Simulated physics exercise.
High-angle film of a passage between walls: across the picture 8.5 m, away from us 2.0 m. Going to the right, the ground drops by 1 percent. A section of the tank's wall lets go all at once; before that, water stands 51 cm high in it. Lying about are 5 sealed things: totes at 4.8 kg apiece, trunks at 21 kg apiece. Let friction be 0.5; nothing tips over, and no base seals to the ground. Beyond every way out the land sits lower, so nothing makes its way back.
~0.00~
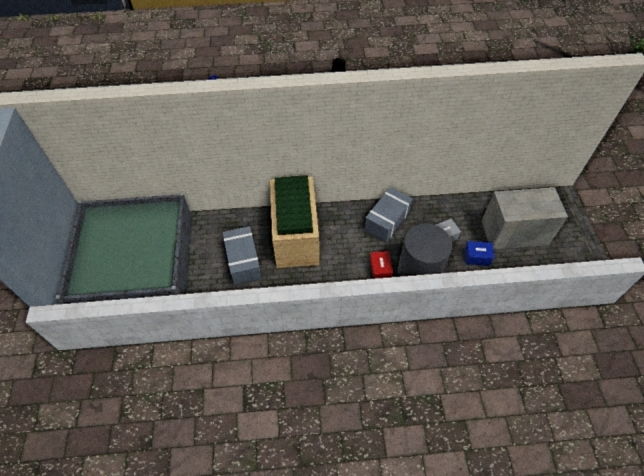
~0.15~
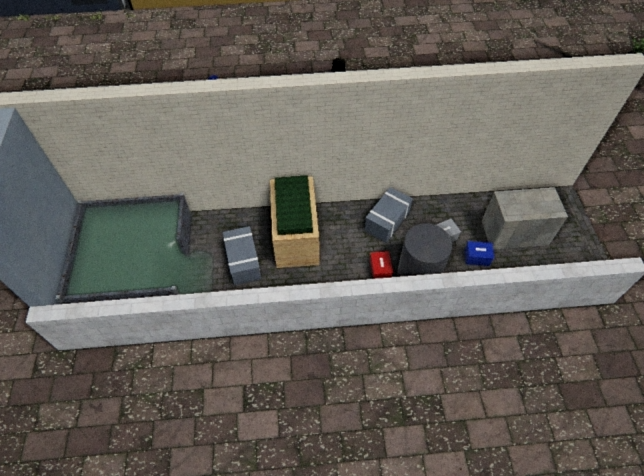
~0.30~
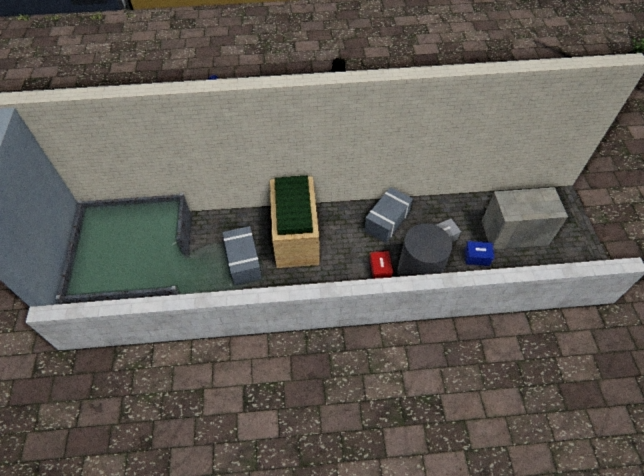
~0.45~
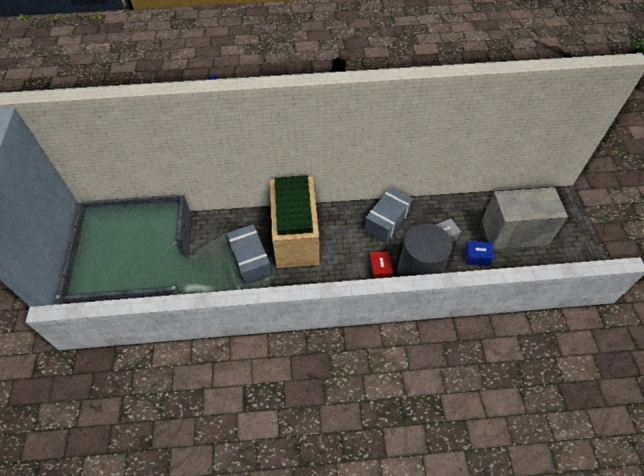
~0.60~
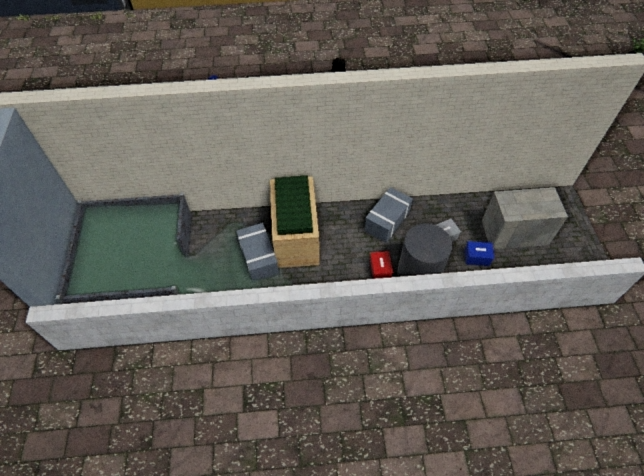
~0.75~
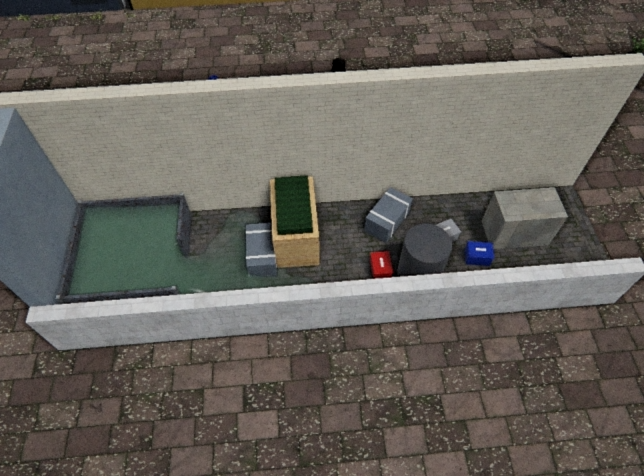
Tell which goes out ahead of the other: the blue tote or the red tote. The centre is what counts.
Red.
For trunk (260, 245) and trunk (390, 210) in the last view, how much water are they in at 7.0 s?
Depths: Near 8 cm, then near 8 cm.
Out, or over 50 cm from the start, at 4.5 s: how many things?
At that time I count 3.
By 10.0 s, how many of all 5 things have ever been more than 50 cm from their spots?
The total is 5.
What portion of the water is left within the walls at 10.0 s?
Around 74 % of the water.
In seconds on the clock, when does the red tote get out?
At roughly 4.0 seconds.
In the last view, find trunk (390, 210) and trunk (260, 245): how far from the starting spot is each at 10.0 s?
The shifts read 120 cm and 100 cm, in that sequence.
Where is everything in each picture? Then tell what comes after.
The first frame shows the blue tote at (481, 250) rests on the ground; the red tote at (382, 263), on the bottom; 2.6 m2 under water; 0 of 5 have shifted.
The second frame shows the blue tote at (481, 250) rests on the ground; the red tote at (382, 263), on the bottom; 3.0 m2 under water; 0 of 5 have shifted.
The third frame shows the blue tote at (481, 250) rests on the ground; the red tote at (382, 263) rests on the ground; water covers 3.5 m2; 0 of 5 have shifted.
The fourth frame shows the blue tote at (481, 250), on the bottom; the red tote at (382, 263), on the bottom; water covers 3.9 m2; 1 of 5 have shifted.
The fifth frame shows the blue tote at (481, 250) rests on the ground; the red tote at (382, 263), on the bottom; water covers 4.5 m2; 1 of 5 have shifted.
The sixth frame shows the blue tote at (481, 250) rests on the ground; the red tote at (382, 263) rests on the ground; water covers 5.1 m2; 1 of 5 have shifted.
After 2.0 s the blue tote is near (481, 250), 0.0 m from its start, aground; the red tote is near (398, 236), 0.6 m from its start, afloat; 0 of 5 are out; 2 afloat.
After 4.5 s the blue tote is near (481, 250), 0.0 m from its start, aground; the red tote has gone out (at 4.2 s); 1 of 5 are out; 2 afloat.
After 7.0 s the blue tote is near (497, 273), 0.5 m from its start, afloat; the red tote has gone out (at 4.2 s); 1 of 5 are out; 3 afloat.
After 10.0 s the blue tote has gone out (at 9.7 s); the red tote has gone out (at 4.2 s); 2 of 5 are out; 2 afloat.
